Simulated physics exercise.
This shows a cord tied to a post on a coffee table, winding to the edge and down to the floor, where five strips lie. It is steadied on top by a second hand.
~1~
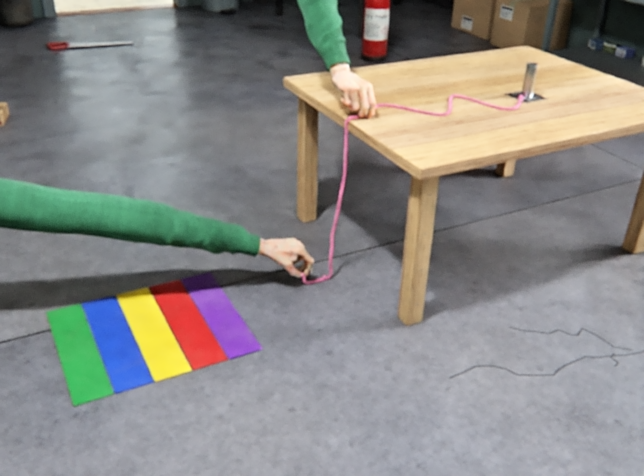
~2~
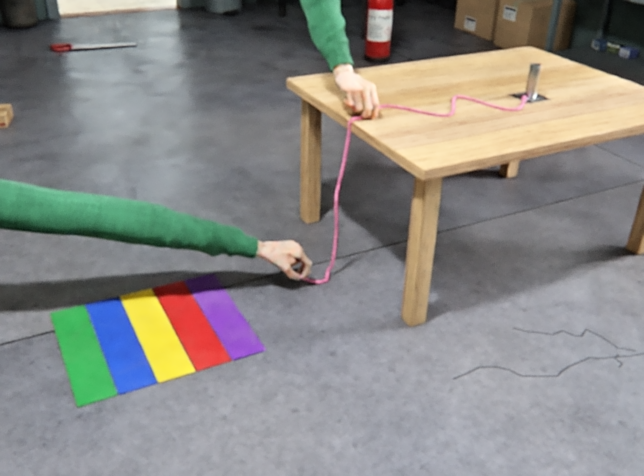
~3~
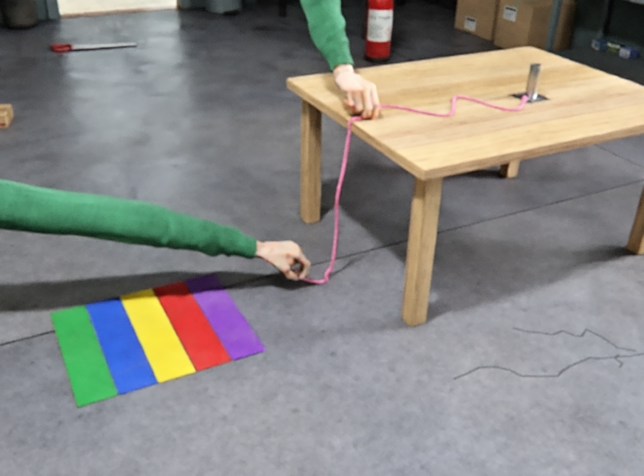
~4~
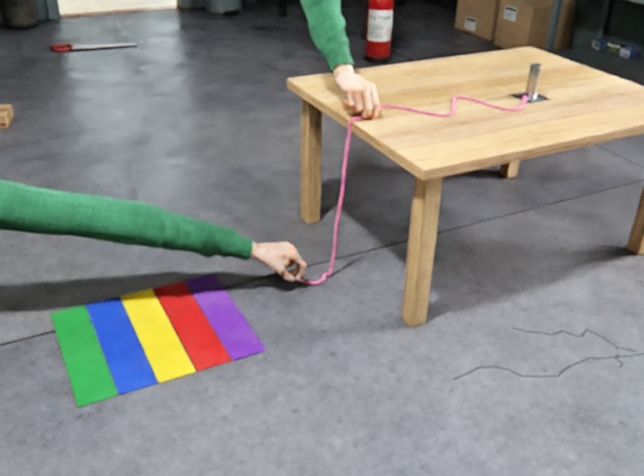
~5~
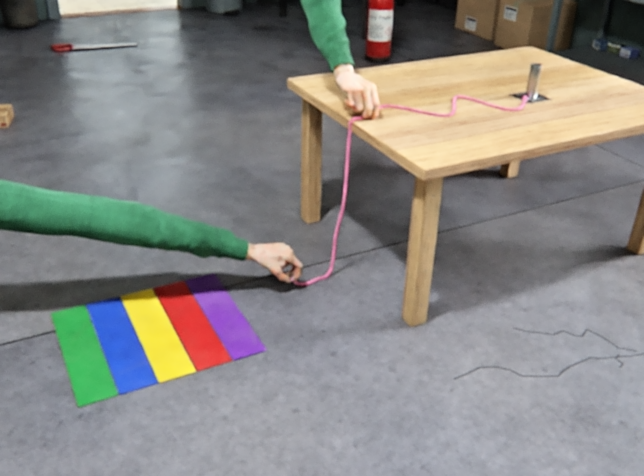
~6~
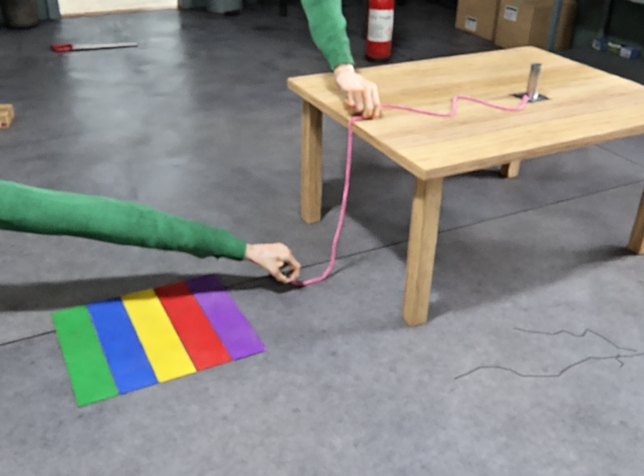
A hand in a green sleeve drew the low end of a pink cord slightly left, near five coloured strips on the floor, while another hand held the cord at the table's edge.
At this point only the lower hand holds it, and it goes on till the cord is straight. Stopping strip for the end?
Green.
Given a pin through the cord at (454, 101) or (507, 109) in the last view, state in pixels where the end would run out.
Try one gives (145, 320); try two gives (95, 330).
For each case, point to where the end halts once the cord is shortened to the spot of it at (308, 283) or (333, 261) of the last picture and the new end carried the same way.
I'd say somewhere near (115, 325) the first time and near (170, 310) the second time.
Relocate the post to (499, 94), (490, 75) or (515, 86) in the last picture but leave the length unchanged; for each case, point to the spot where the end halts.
(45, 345), (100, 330) and (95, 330), roughly.
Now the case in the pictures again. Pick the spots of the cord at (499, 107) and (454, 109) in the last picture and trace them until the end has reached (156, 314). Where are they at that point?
You'll find the first mark at (473, 103) and the second mark at (397, 113).
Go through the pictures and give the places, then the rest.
In the first frame, end (303, 274); purple (236, 338); red (201, 348); yellow (165, 359); blue (127, 370); green (88, 381).
In the second frame, end (301, 276); cord through (518, 109) (454, 99) (421, 112) (366, 118) (338, 187) (334, 255).
In the third frame, end (300, 277).
In the fourth frame, end (296, 278); cord through (518, 109) (454, 99) (421, 112) (366, 118) (343, 187) (334, 256).
In the fifth frame, end (292, 279).
In the sixth frame, end (290, 280); cord through (519, 109) (455, 99) (421, 112) (367, 118) (347, 187) (334, 255).
Soon after, end near (156, 314); over yellow.
After that, end near (108, 327); over blue.
At the stop, end near (79, 335); over green. It halts on the green strip.
